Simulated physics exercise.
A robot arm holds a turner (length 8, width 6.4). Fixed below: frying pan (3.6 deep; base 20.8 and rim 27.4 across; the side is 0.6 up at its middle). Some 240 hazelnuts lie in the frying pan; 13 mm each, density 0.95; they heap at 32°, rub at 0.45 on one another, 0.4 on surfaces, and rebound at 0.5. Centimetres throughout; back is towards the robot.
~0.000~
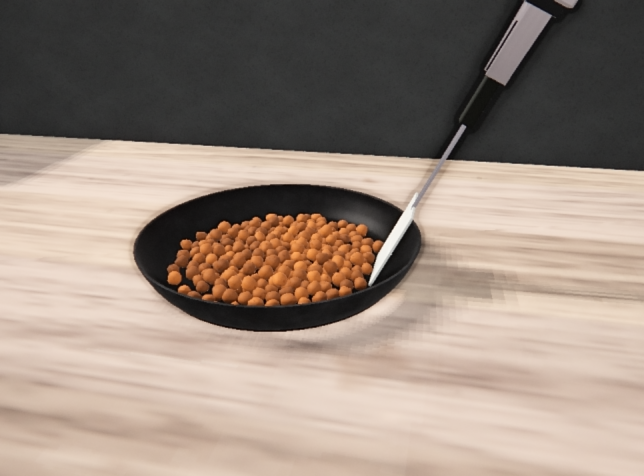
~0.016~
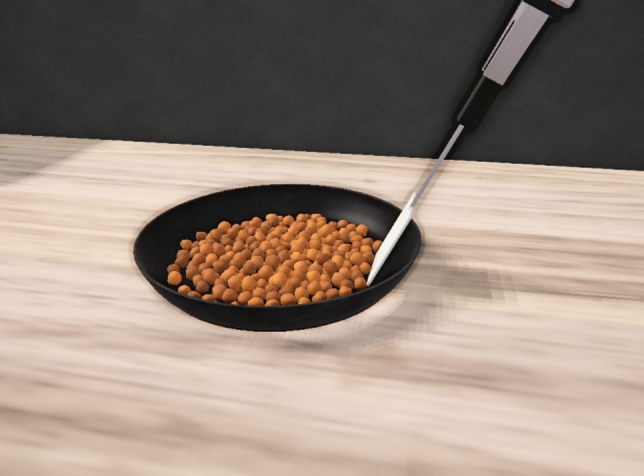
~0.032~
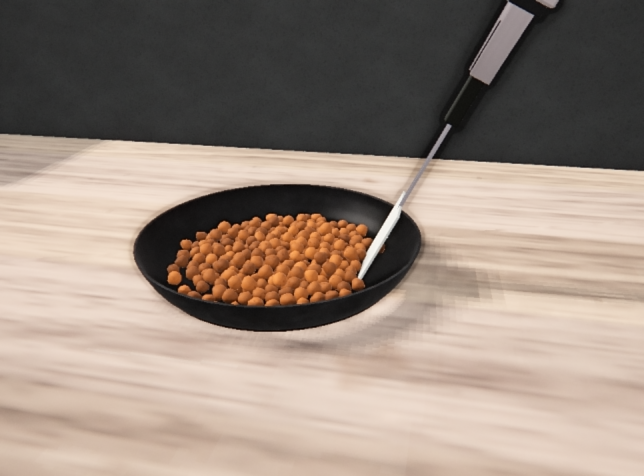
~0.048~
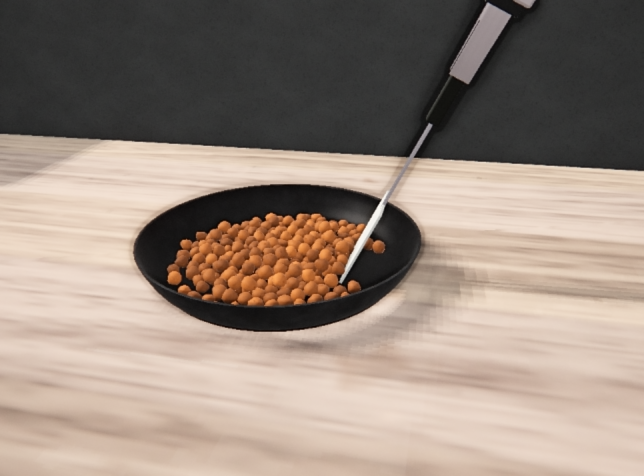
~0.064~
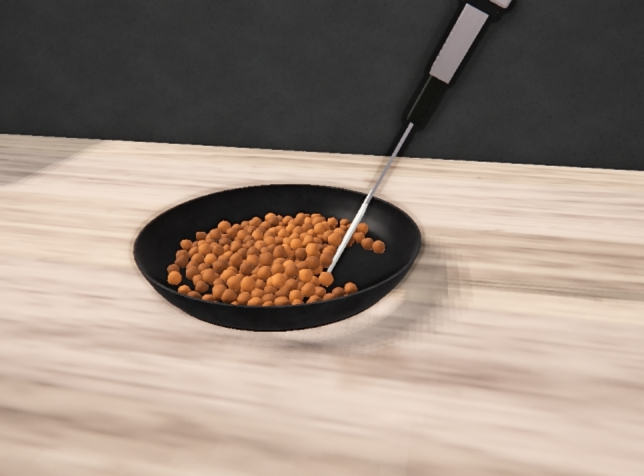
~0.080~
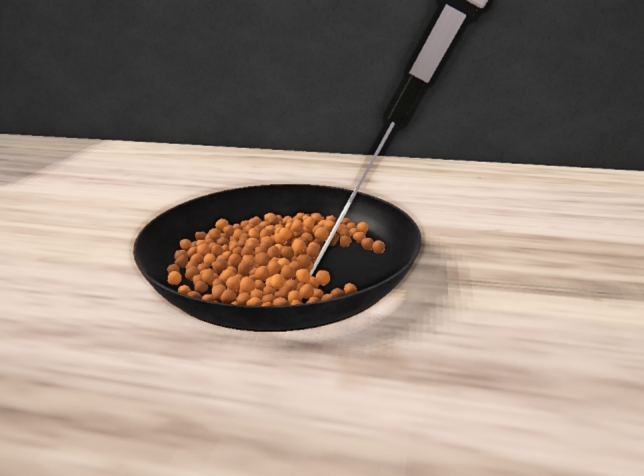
A black frying pan holding a heap of orange-brown hazelnuts sits on a pale, streaked wooden surface before a dark grey wall, seen from slightly above by a still camera. A slanting turner with a black and light grey handle reaches in from the upper right, its thin whitish end at the pan's right side. It slides steadily left through the hazelnuts, pushing some aside and baring dark pan behind it.
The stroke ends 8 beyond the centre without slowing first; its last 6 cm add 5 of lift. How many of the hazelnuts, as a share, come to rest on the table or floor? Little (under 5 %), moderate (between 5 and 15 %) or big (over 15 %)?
Share on the table or floor: Moderate (between 5 and 15 %).
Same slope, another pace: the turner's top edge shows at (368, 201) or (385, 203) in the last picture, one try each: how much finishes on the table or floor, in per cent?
About 5 and 0 per cent.
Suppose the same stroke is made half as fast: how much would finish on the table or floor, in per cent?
It would be near 0 per cent.
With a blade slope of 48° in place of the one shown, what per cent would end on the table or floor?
Then about 10 per cent.
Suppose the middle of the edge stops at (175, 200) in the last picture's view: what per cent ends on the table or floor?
Some 15 per cent.
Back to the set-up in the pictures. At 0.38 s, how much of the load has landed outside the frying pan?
Some 6 per cent.
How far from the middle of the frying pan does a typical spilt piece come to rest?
Some 50 cm.
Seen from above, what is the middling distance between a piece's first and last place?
About 4 cm.
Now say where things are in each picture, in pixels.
In the first picture, the turner top edge at (415, 205), sloping 64°; upper third of the load around (280, 251), from x 175 to 380, top at y 220; 239 in the frying pan.
In the second picture, the turner top edge at (413, 205), sloping 64°; upper third of the load around (280, 250), from x 175 to 380, top at y 220.
In the third picture, the turner top edge at (402, 204), sloping 64°; upper third of the load around (284, 250), from x 175 to 380, top at y 220.
In the fourth picture, the turner top edge at (385, 203), sloping 64°; upper third of the load around (286, 248), from x 175 to 380, top at y 220.
In the fifth picture, the turner top edge at (368, 201), sloping 64°; upper third of the load around (289, 246), from x 175 to 380, top at y 220.
In the sixth picture, the turner top edge at (351, 200), sloping 64°; upper third of the load around (280, 243), from x 175 to 380, top at y 215; 239 in the frying pan.
After 0.12 s, sloping 64°, highest piece 6 above the table; 239 in the frying pan.
After 0.16 s, sloping 64°, highest piece 7 above the table; 239 in the frying pan.
After 0.38 s, sloping 64°, highest piece 4 above the table; 222 in the frying pan, 16 on the table or floor, 1 on the blade or in flight.
After 1.43 s, sloping 64°, highest piece 3 above the table; 222 in the frying pan, 17 on the table or floor.
In the end, 222 in the frying pan, 17 on the table or floor. That is 7 % on the table or floor.
